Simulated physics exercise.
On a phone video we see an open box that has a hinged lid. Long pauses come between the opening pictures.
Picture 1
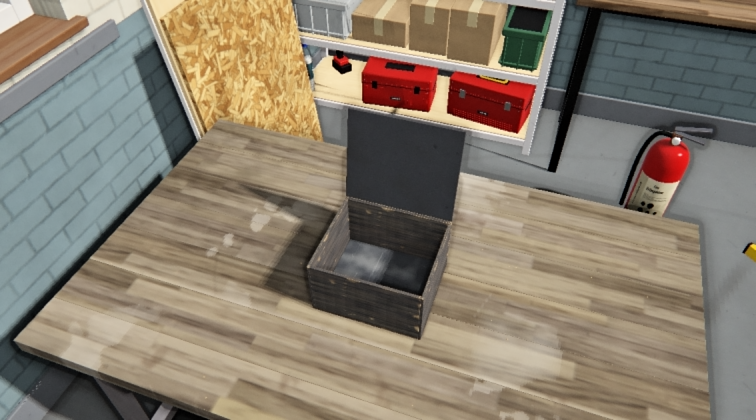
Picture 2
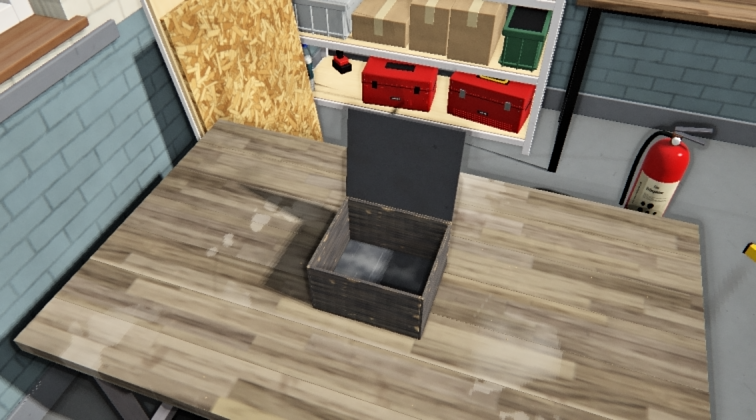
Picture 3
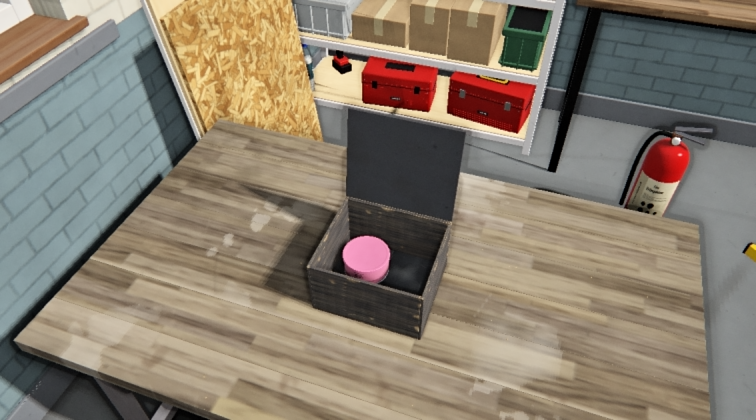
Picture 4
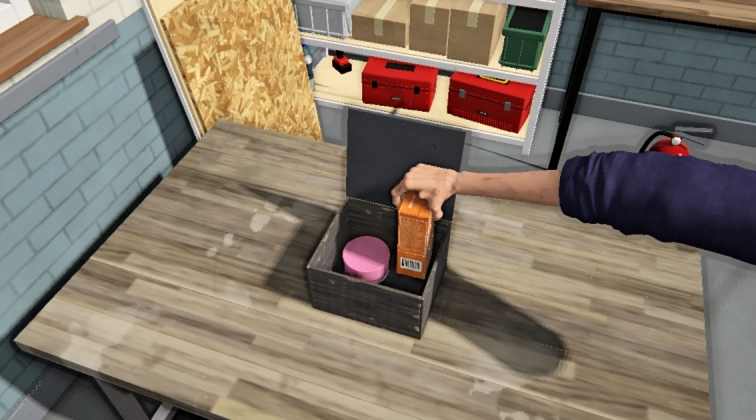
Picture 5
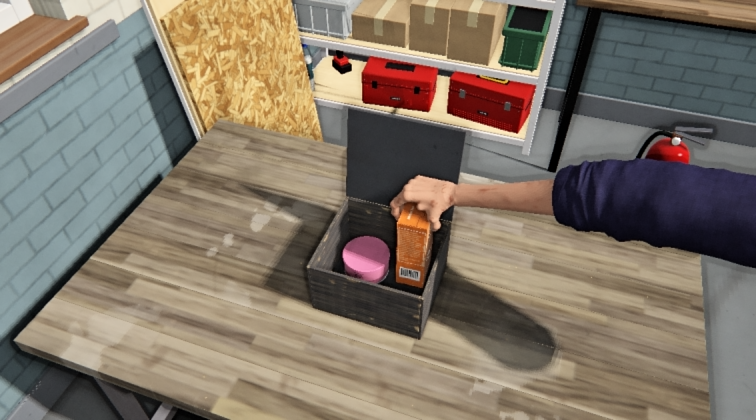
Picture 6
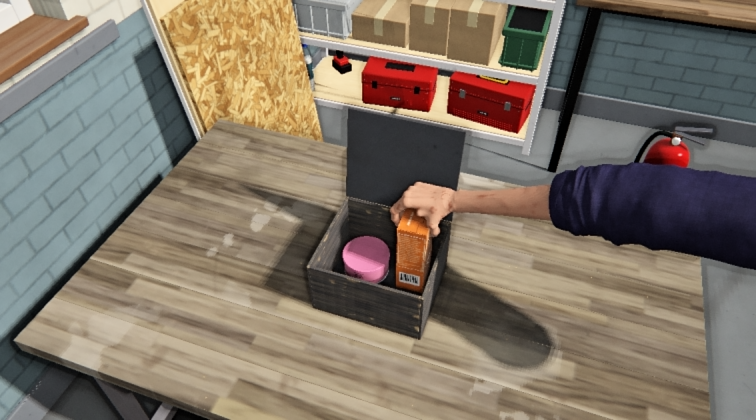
A dark wooden box with its hinged lid raised sits open on a wood-plank worktable in a workshop, seen from above by a still camera. Red toolboxes and cardboard boxes fill shelves behind, with a red fire extinguisher at right. The box is empty, then a pink tub appears inside at left, and a hand in a dark blue sleeve lowers an orange carton beside it.
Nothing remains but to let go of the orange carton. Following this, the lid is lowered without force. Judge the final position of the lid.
The lid finishes raised off the rim.
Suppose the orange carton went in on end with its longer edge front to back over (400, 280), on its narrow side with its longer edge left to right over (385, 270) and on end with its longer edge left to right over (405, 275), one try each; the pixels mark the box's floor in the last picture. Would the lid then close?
Results in order: Lid up, lid down, lid up.
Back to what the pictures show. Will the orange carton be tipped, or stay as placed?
At the finish it holds its orientation.
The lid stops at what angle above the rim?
About 65° above the rim.
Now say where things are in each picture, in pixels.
The last thing is not in view yet, in the first frame.
The last thing is not in view yet, in the second frame.
The last thing is not in view yet; pink tub (366, 261), in the third frame.
Coming down; orange carton (416, 235); pink tub (366, 261), in the fourth frame.
Coming down; orange carton (415, 245); pink tub (366, 261), in the fifth frame.
In place under the hand; orange carton (415, 250); pink tub (366, 261), in the sixth frame.
Then, 1.20 s past the last view, lid starting down.
Then, 2.00 s past the last view, lid 64° above the rim.
Then, 4.50 s past the last view, orange carton resting near (415, 249).
Finally, lid 64° above the rim; both still in place. Final places as the last picture's camera would see them, orange carton near (415, 249).
